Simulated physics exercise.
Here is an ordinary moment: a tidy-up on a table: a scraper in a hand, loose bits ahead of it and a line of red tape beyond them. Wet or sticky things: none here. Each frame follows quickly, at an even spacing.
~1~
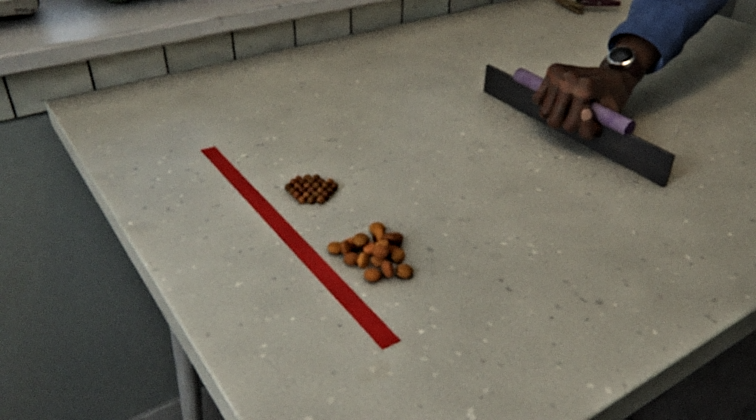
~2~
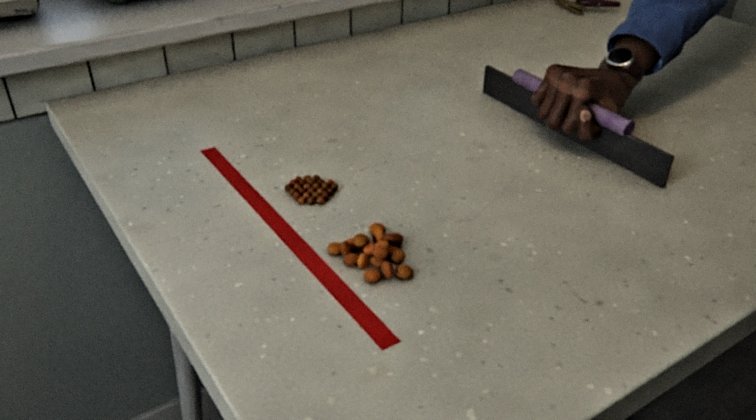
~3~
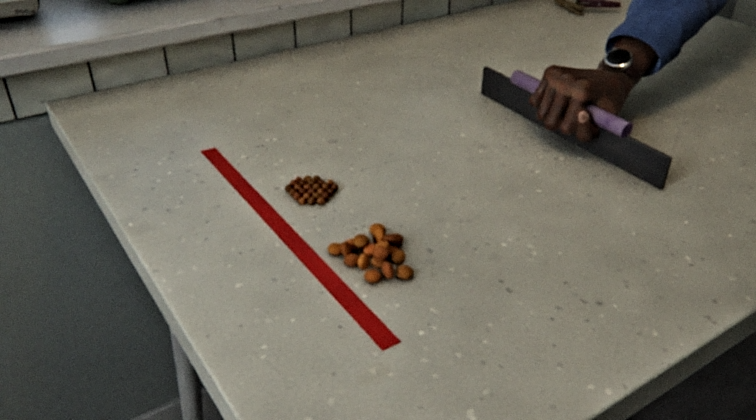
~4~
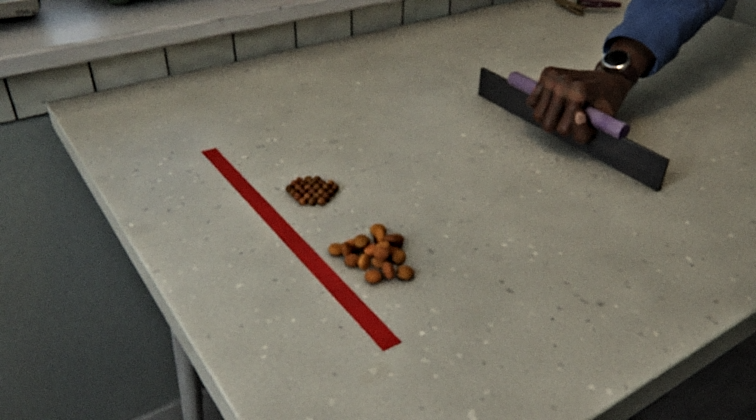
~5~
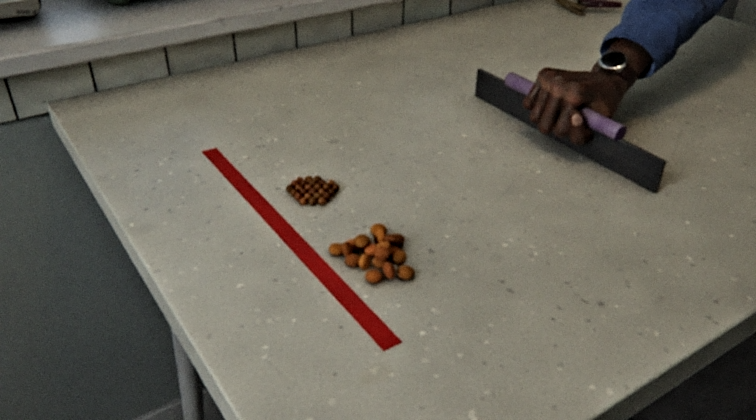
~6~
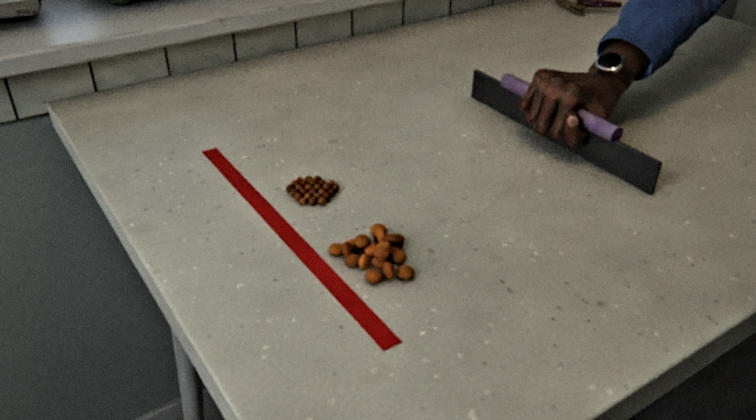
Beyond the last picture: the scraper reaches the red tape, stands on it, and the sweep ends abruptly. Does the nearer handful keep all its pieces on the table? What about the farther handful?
In order: Nearer handful: No spillage. Farther handful: No spillage.
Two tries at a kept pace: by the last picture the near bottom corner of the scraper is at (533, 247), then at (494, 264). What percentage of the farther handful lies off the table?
Try one: 100 %. Try two: 100 %.
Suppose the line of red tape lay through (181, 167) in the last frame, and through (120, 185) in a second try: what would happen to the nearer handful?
Okay, first it rests safely aboard, and then it goes partly over.
Then, 1.71 s after the last picture, scraper still moving, near (431, 152); nearer handful all on the table, its front near (336, 250); farther handful all on the table, its front near (303, 202).
Then, 3.45 s after the last picture, scraper stopped at the red tape; nearer handful all on the table, its front near (269, 281); farther handful all on the table, its front near (231, 221).
At rest, scraper stopped at the red tape; nearer handful all on the table, its front near (269, 281); farther handful all on the table, its front near (228, 222).
